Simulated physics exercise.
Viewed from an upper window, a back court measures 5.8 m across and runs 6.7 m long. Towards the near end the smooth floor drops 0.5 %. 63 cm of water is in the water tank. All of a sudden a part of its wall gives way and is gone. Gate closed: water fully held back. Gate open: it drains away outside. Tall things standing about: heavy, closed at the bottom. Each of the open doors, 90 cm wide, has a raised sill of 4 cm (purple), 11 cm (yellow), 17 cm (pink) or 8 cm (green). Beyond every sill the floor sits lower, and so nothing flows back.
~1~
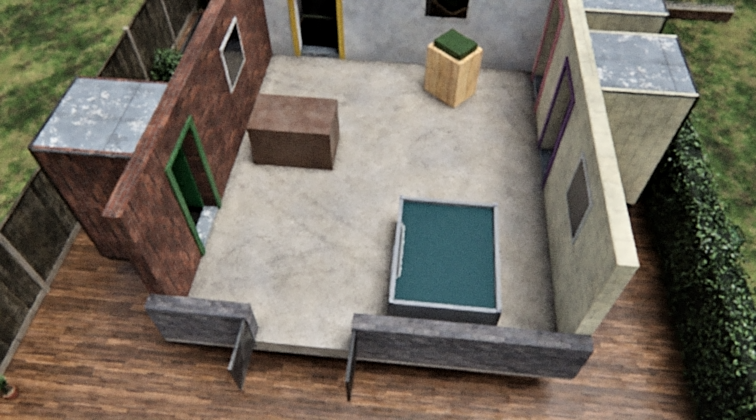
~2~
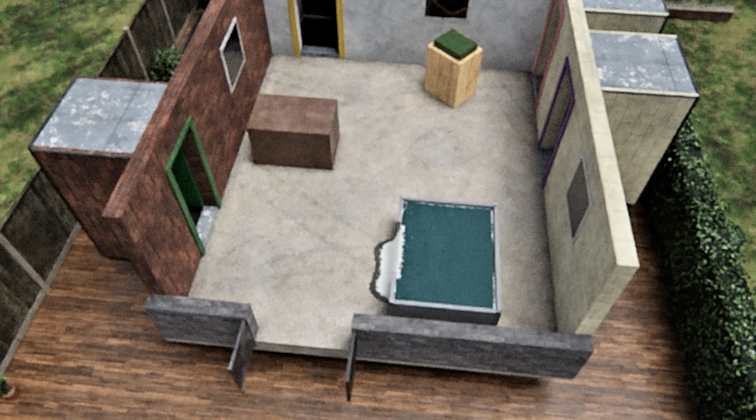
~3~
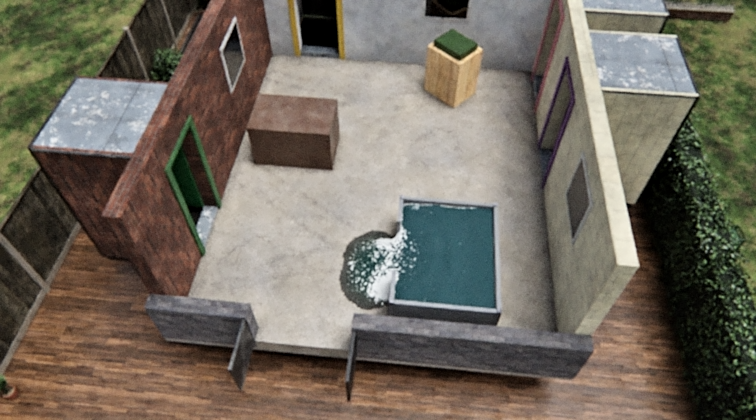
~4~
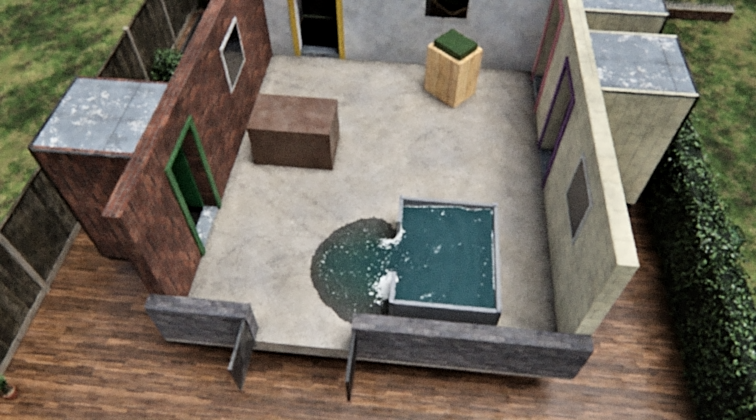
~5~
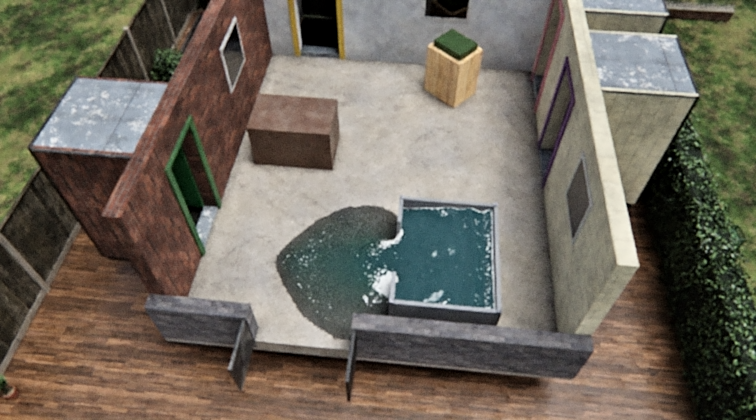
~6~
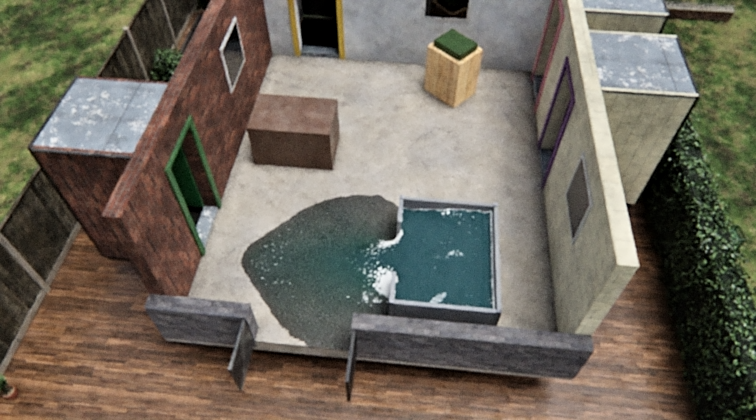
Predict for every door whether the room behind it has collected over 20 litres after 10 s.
My prediction: The purple door room collects 20 litres or less; the yellow door room collects 20 litres or less; the pink door room collects 20 litres or less; the green door room collects over 20 litres.
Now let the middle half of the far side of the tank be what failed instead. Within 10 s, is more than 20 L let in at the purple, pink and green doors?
Note: Purple beyond the mark, pink short of the mark, green short of the mark.
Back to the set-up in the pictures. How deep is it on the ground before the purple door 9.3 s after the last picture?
Roughly 4.5 centimetres.
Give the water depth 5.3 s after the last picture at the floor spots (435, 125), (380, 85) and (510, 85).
Around 0 cm, 1 cm and 0 cm.
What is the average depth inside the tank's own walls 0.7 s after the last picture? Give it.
It averages close to 39 centimetres.
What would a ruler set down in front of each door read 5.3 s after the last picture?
You'd see purple at 0 cm, yellow at 7 cm, pink at 0 cm and green at 11 cm.
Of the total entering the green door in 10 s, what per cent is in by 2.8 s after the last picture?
Share by then: ~ 75 %.
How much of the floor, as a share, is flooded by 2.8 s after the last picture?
Covered: Roughly 35 per cent.
Then, 0.7 s after the last picture water covers 25 % of the floor and is deepest (39 cm) near (181, 319); purple door not reached, yellow door not reached, pink door not reached, green door 14 cm at the sill, 14 L in.
Then, 1.5 s after the last picture water covers 30 % of the floor and is deepest (32 cm) near (215, 322); purple door not reached, yellow door not reached, pink door not reached, green door 22 cm at the sill, 74 L in.
Then, 2.8 s after the last picture water covers 35 % of the floor and is deepest (18 cm) near (219, 210); purple door not reached, yellow door not reached, pink door not reached, green door 15 cm at the sill, 136 L in.
Then, 5.3 s after the last picture water covers 50 % of the floor and is deepest (12 cm) near (226, 323); purple door not reached, yellow door 7 cm at the sill, 0 L in, pink door not reached, green door 11 cm at the sill, 175 L in.
Then, 9.3 s after the last picture water covers 80 % of the floor and is deepest (8 cm) near (205, 252); purple door 4 cm at the sill, 0 L in, yellow door 3 cm at the sill, 0 L in, pink door not reached, green door 7 cm at the sill, 180 L in.
